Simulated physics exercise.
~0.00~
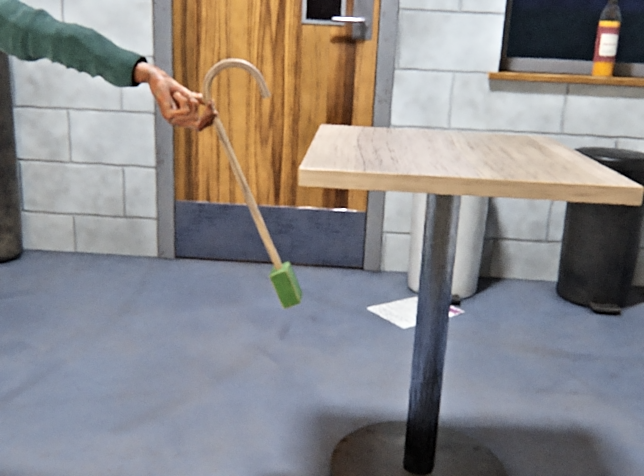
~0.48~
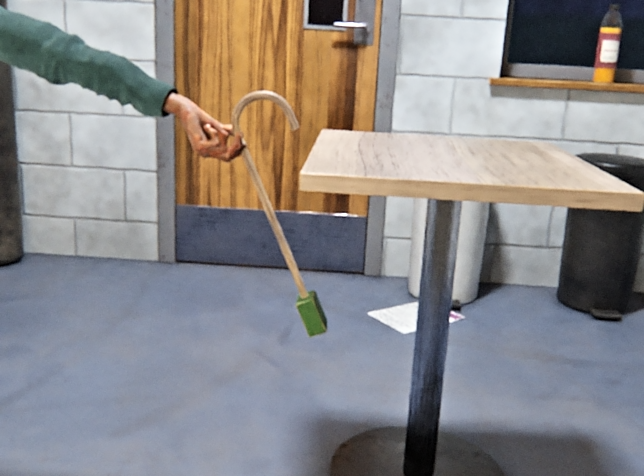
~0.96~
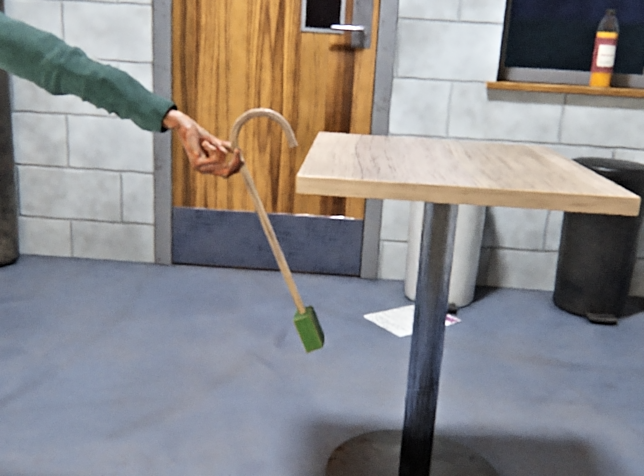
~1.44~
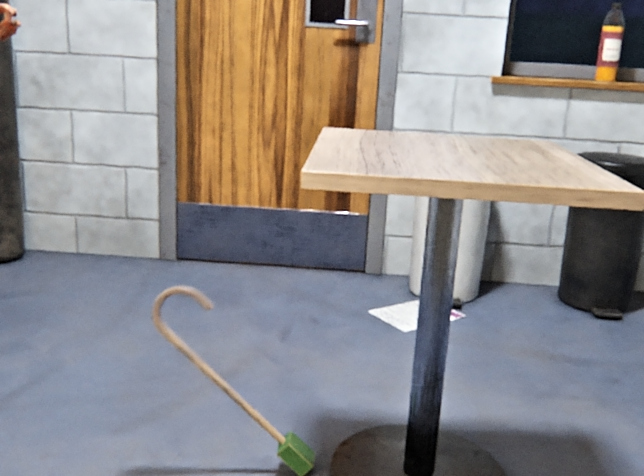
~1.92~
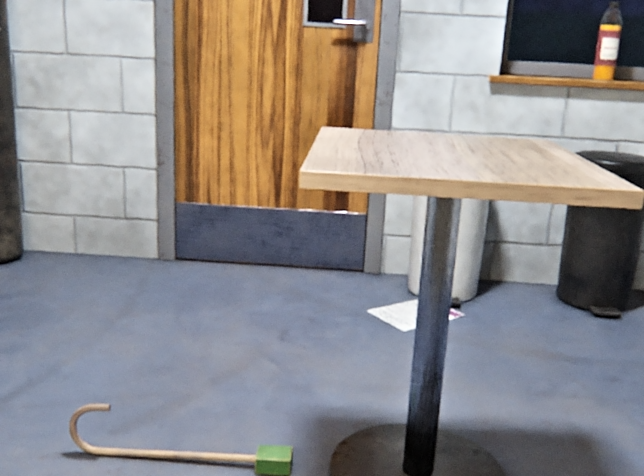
An arm in a green sleeve reaches in from the left, holding a wooden, crook-handled stick with a green block at its lower end, seen from a slightly swaying view of a room with a blue-grey floor. A pale wood table on a dark metal post stands at right, with a wooden door, white block walls, dark bin and orange bottle behind. The hand moves the stick right and lowers it slightly, its crook near the table's left edge. The hand lets go and withdraws, and the stick drops past the edge, tilting. It ends lying on the floor left of the table, crook to the left.
